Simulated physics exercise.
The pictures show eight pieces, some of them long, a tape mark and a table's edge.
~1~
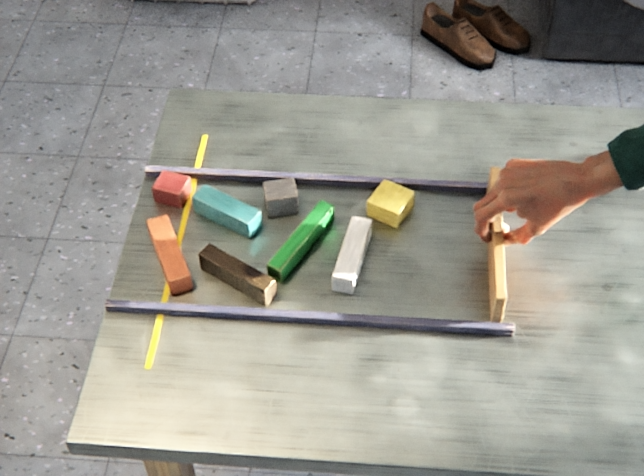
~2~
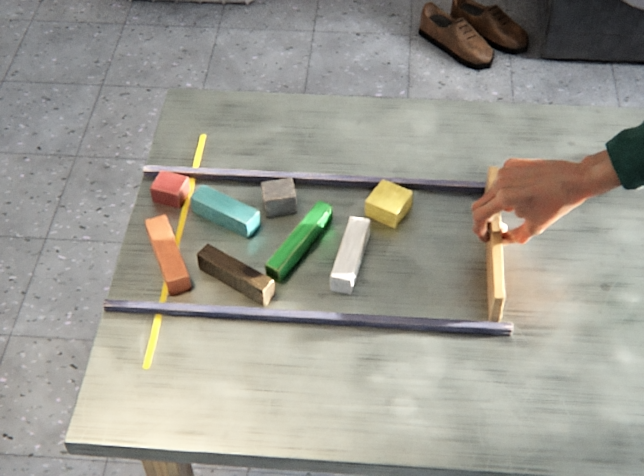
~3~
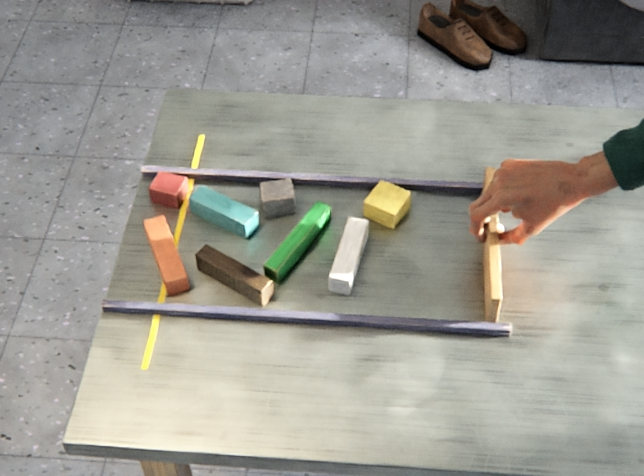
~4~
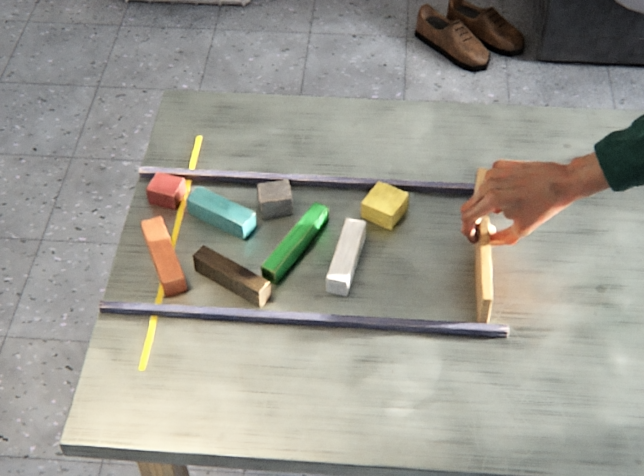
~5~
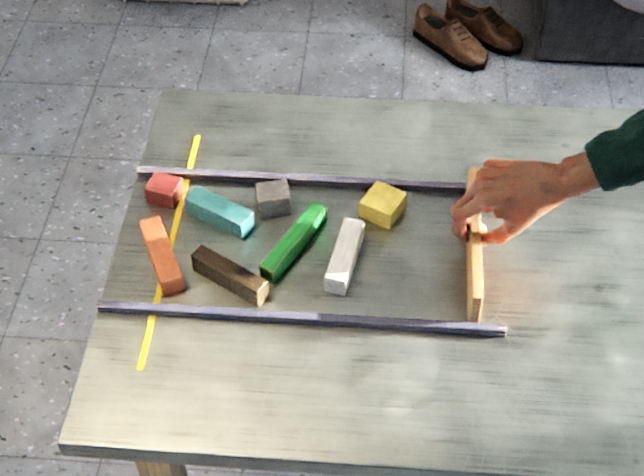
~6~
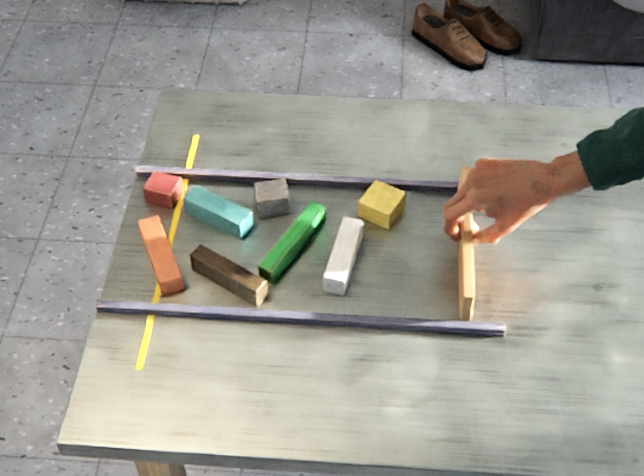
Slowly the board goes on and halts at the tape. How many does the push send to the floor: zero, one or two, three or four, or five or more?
Here the number that fall off is three or four.
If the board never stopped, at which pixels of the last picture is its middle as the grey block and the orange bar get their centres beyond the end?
Near (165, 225) and (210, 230).
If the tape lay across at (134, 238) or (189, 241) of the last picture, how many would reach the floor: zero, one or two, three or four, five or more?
Taking them in turn, at least five; one or two.
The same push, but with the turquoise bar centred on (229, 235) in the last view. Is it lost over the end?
It tumbles off.
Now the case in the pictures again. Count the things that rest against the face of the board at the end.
It touches 3.
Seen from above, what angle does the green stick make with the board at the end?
About 10°.
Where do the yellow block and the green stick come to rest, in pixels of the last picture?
First (161, 197), then (131, 235).
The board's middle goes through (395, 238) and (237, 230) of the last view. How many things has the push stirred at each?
By then 1, and 8.
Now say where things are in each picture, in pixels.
Red block (172, 189); orange bar (169, 254); turquoise bar (227, 211); board (495, 243); tape (179, 240), in the first frame.
Orange bar (167, 254); black bar (236, 274), in the second frame.
Turquoise bar (224, 212); green stick (298, 241), in the third frame.
Red block (167, 191); grey block (275, 199), in the fourth frame.
Orange bar (161, 255); board (473, 243), in the fifth frame.
Red block (163, 190); orange bar (160, 255); turquoise bar (218, 212); board (465, 242); tape (170, 240), in the sixth frame.
Soon after, none off yet; red block at rest near (163, 190); orange bar at rest near (160, 255); turquoise bar at rest near (218, 212).
After that, none off yet; red block displaced about its own width near (147, 185); orange bar moving near (151, 256); turquoise bar displaced a little near (179, 209).
In the end, the number that fall off is three or four; gone, turquoise bar, orange bar and red block.
